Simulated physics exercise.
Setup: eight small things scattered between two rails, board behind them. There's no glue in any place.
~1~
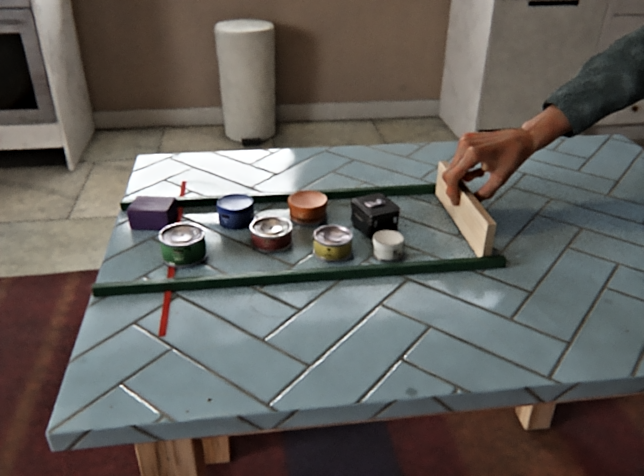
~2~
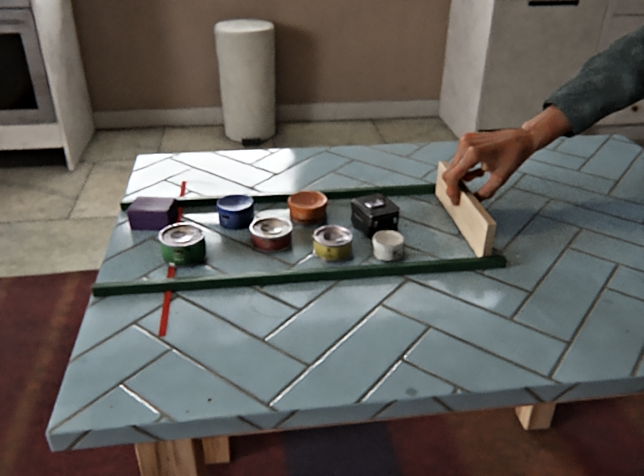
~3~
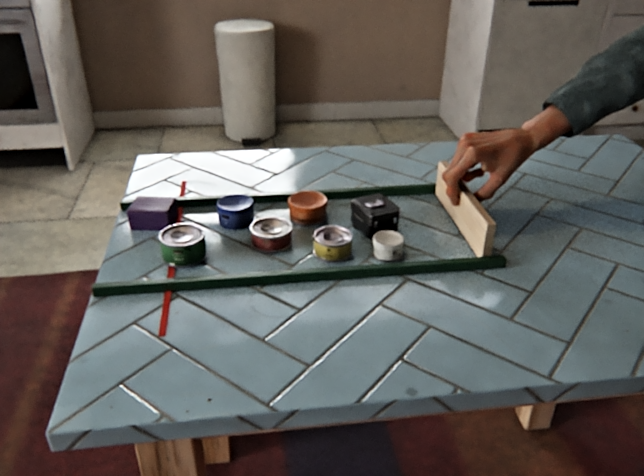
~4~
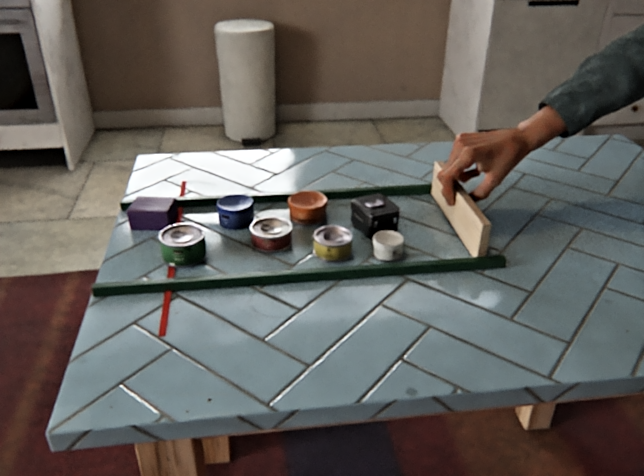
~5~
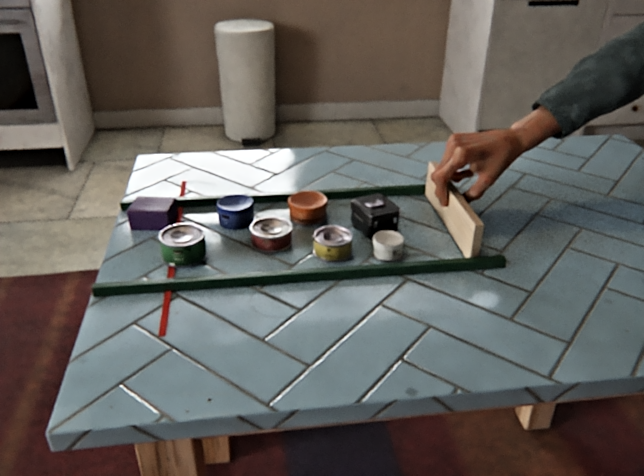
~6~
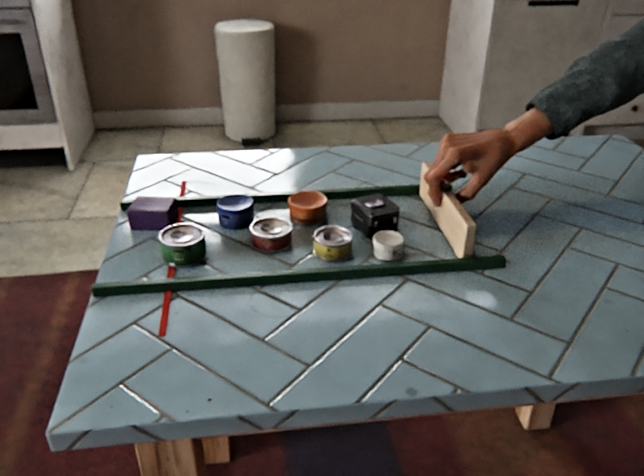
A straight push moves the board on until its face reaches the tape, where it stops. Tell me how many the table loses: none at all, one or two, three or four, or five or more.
I expect one or two drops over the end.
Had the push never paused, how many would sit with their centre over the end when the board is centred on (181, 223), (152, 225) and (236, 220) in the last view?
It comes out as 1, then 4, then 0.
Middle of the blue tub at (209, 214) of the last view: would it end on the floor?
In that case it hangs on.
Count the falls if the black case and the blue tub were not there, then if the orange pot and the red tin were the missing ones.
I'd say 0 the first time and 0 the second time.
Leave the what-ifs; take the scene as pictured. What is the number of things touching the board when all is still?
It touches 4.
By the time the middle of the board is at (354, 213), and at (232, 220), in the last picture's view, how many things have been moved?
Moved so far: 4, later 8.
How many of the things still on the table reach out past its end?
I'd put it at 3.
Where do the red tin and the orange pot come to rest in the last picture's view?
First (114, 240), then (159, 209).
Soon after, none off yet; purple block at rest near (153, 213); green pot at rest near (184, 246); blue tub at rest near (236, 211).
In the end, the number that fall off is one or two; gone, purple block.
